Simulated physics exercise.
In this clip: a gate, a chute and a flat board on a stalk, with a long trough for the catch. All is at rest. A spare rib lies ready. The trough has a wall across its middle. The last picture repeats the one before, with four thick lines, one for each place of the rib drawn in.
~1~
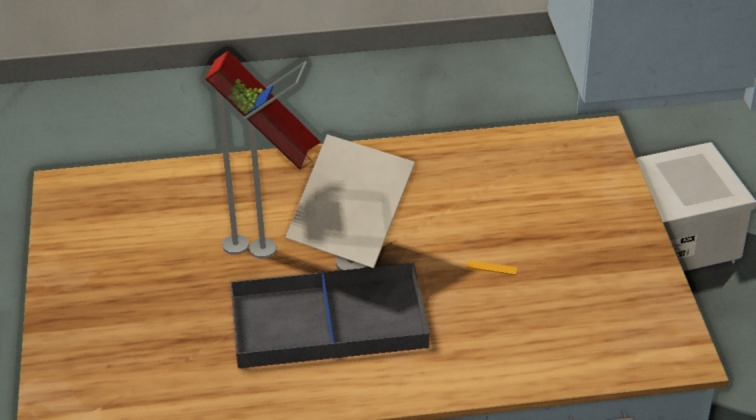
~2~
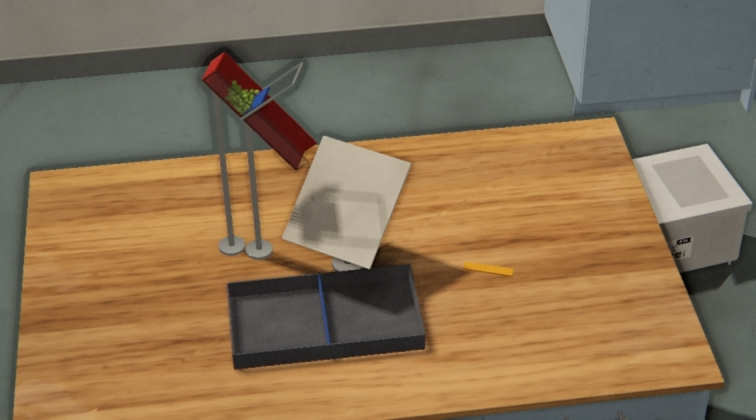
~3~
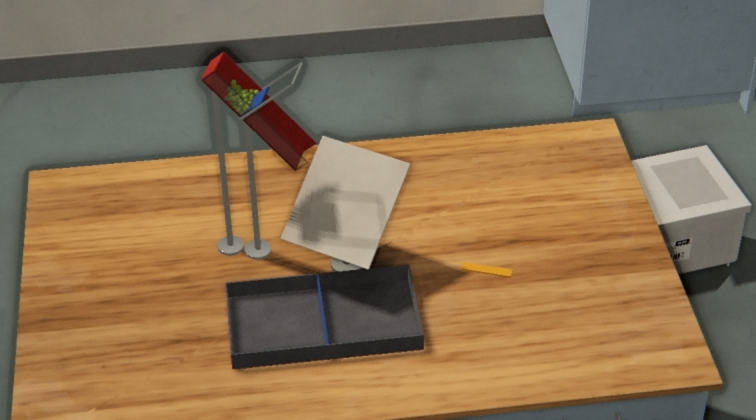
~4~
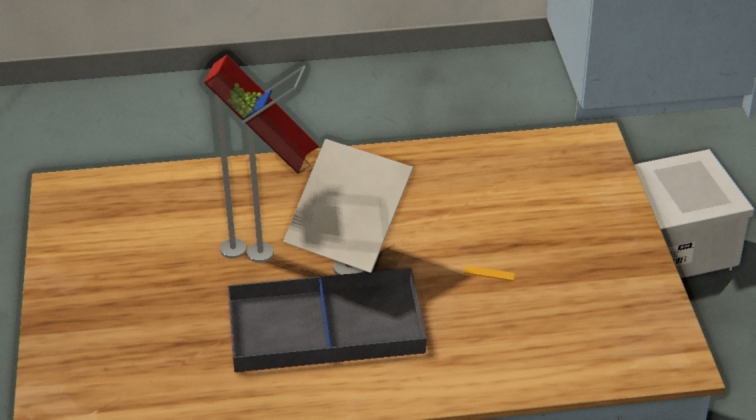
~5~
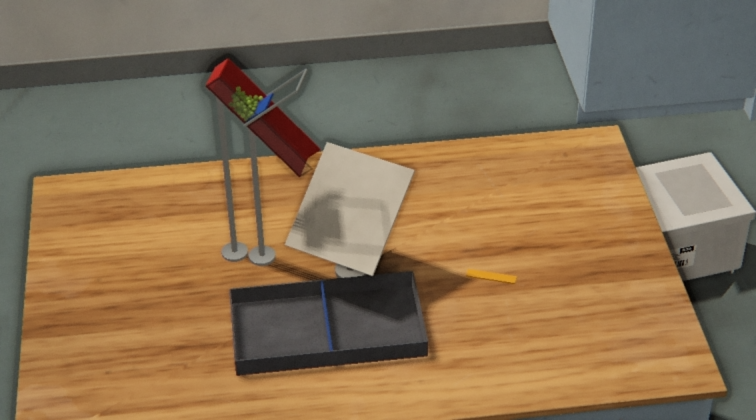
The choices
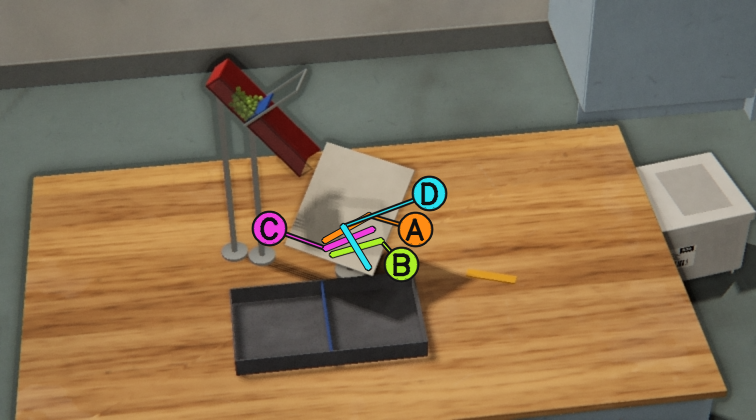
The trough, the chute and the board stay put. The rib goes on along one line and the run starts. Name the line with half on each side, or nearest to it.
The best line is D.
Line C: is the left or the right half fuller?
The left half.
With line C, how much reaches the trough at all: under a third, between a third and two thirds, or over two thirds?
Line C gives over two thirds.
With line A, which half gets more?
More lands on the left.
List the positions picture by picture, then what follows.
Load behind the gate at (244, 99), dried peas; lip of the chute at (304, 160), sloping steeply, in the first frame.
Middle of the board at (346, 201), tilted fairly steeply; middle of its low edge at (325, 254); of its high edge at (367, 149), in the second frame.
Front corners of the trough at (231, 354) and (424, 335); front end of its middle wall at (328, 345); gate still shut at (262, 97), in the third frame.
Middle of the load at (242, 103); lip at (302, 164), in the fourth frame.
Middle of the load at (244, 107); lip at (304, 167), in the fifth frame.
On the marked copy, line A from (369, 215) to (324, 240); line B from (380, 240) to (332, 254); line C from (372, 229) to (325, 248); line D from (343, 226) to (368, 267).
With A, of what is caught, nearly all in the left half, a small part in the right.
With B, of what is caught, nearly all in the left half, a stray few in the right.
With C, of what is caught, nearly all in the left half, a small part in the right.
With D, of what is caught, about half in the left half, about half in the right.
